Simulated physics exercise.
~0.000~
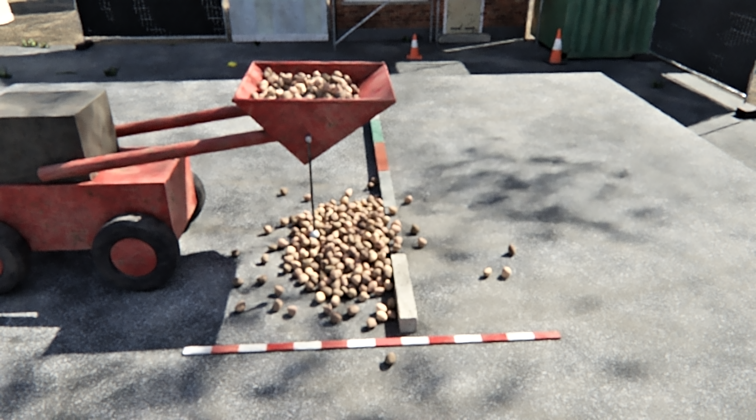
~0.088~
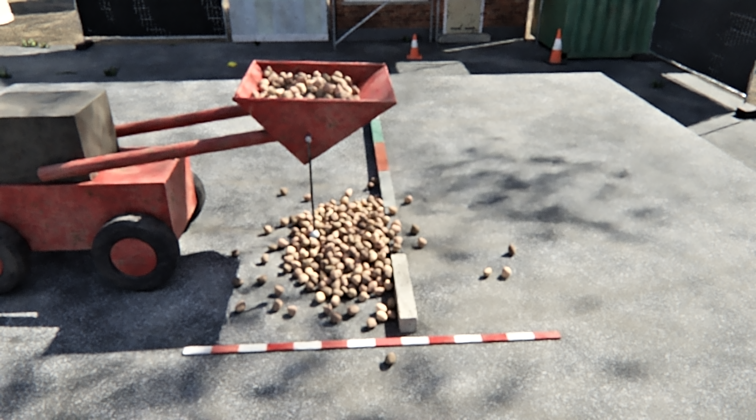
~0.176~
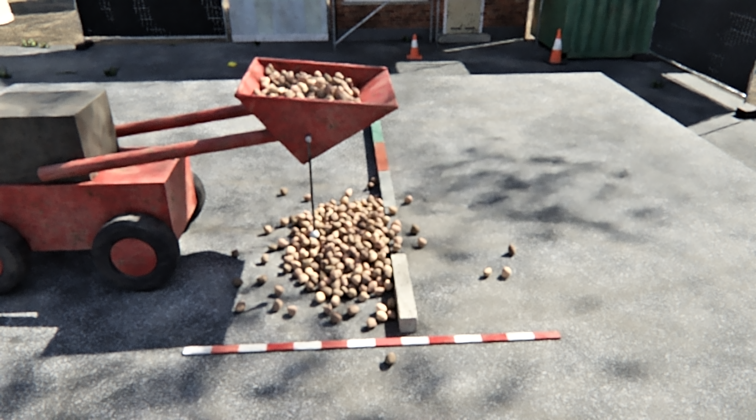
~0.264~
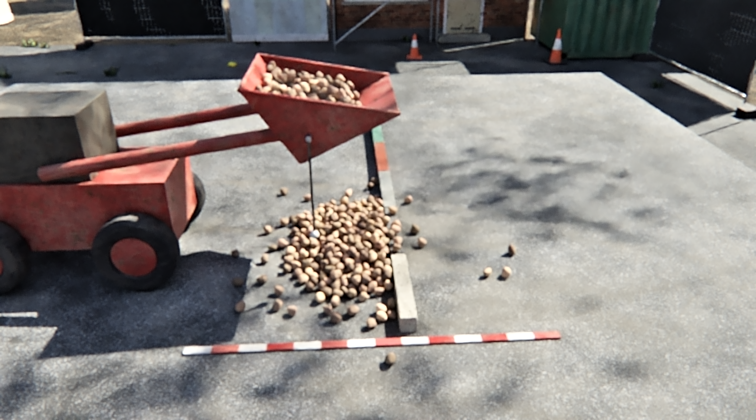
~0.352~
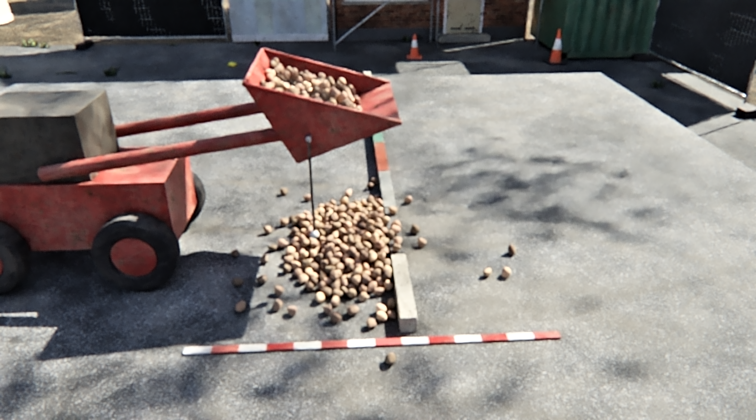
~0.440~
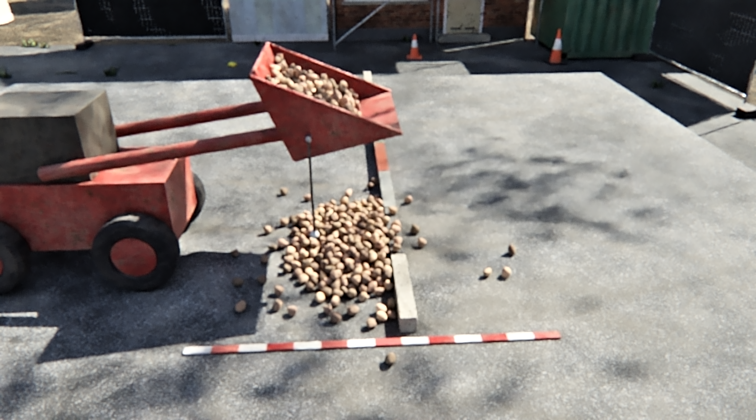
In this clip, a red wheeled machine on the left holds a raised bucket of brown stones above a scattered pile on grey pavement, and the bucket gradually tilts downward to the right while the stones stay inside.
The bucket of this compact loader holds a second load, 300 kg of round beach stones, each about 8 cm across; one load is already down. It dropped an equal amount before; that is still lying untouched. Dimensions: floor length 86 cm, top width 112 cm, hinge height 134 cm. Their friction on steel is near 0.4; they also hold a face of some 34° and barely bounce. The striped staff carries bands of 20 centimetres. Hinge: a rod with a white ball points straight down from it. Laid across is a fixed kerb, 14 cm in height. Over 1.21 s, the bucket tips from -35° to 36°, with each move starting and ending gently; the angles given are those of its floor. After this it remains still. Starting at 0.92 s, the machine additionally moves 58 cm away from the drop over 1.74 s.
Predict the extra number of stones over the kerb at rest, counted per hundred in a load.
About 69 more per hundred stones.
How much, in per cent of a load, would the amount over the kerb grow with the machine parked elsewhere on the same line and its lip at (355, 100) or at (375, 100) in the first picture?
Around 30 and 45 percent respectively.
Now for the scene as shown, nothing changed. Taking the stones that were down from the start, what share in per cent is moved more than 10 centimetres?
I'd say roughly 0 per cent of them.
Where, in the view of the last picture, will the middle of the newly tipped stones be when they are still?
Around (422, 240) in the last picture.
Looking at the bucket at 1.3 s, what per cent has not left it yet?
Close to 55 in a hundred.
After 0.9 s the floor is at 25°; in per cent of one load, 100 in the bucket, 99 on this side of the kerb, 1 over the kerb; the foremost stones are at (440, 236).
After 1.3 s the floor is at 36°; in per cent of one load, 55 in the bucket, 136 on this side of the kerb, 9 over the kerb; the foremost stones are at (447, 239).
After 3.1 s the floor is at 36°; in per cent of one load, 0 in the bucket, 130 on this side of the kerb, 70 over the kerb; the foremost stones are at (575, 228).
After 5.8 s the floor is at 36°; in per cent of one load, 0 in the bucket, 130 on this side of the kerb, 70 over the kerb; the foremost stones are at (575, 228). Net gain over the kerb, 69.
